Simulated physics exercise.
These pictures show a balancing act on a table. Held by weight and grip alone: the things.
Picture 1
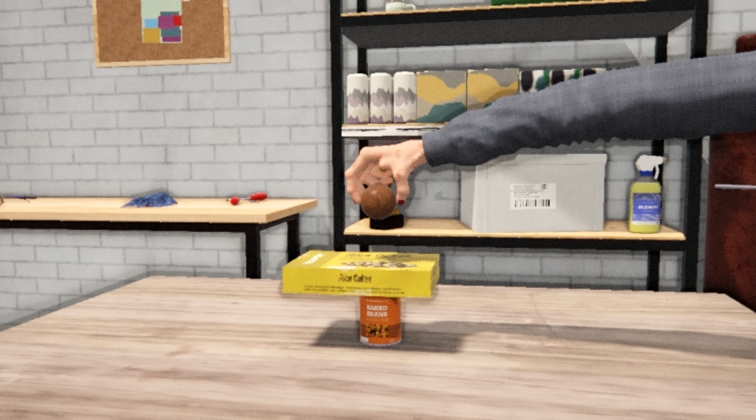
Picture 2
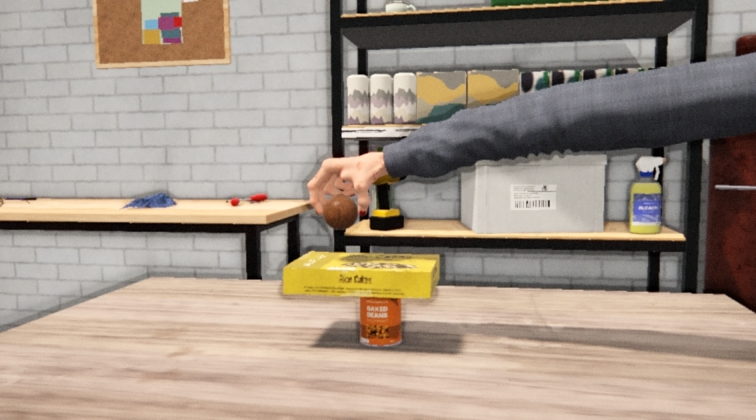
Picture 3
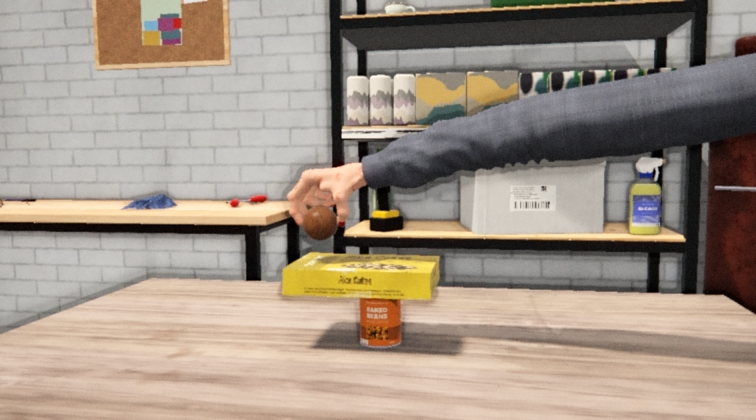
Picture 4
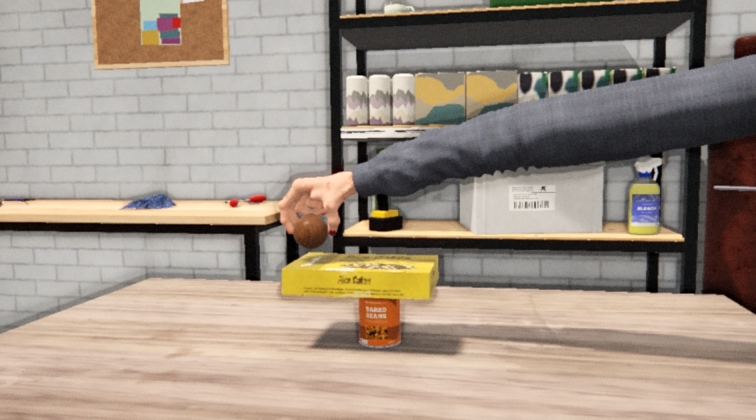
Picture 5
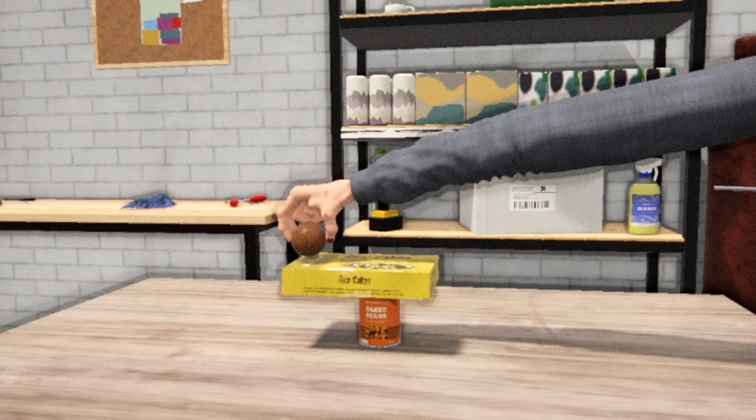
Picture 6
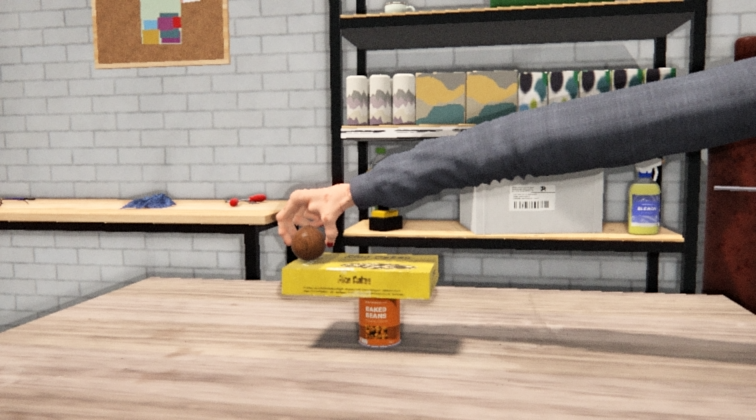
Hand holding a brown onion moving left and lowering it to the left end of a yellow box atop an orange tin.
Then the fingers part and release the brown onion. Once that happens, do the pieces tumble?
Yes - sure enough, it doesn't last, sadly.
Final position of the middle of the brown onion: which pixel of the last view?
Look around (274, 321) in the final frame.
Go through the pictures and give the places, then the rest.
In the first frame, still above its spot; brown onion (379, 201); orange tin (380, 313).
In the second frame, still above its spot; brown onion (341, 212); orange tin (381, 314).
In the third frame, still above its spot; brown onion (320, 222); orange tin (380, 315).
In the fourth frame, still above its spot; brown onion (311, 231); orange tin (380, 315).
In the fifth frame, still above its spot; brown onion (309, 239); orange tin (380, 315).
In the sixth frame, in place under the hand; brown onion (309, 243); orange tin (380, 315).
Then, 0.30 s past the last view, brown onion now fallen; yellow packet rocked 24° from its first pose.
Then, 0.40 s past the last view, yellow packet rocked 56° from its first pose.
Then, 0.50 s past the last view, yellow packet rocked 66° from its first pose.
Finally, fallen, brown onion; down or leaning hard in the stack, yellow packet; orange tin still in place. Final places as the last picture's camera would see them, brown onion near (274, 322). The stack gives way.
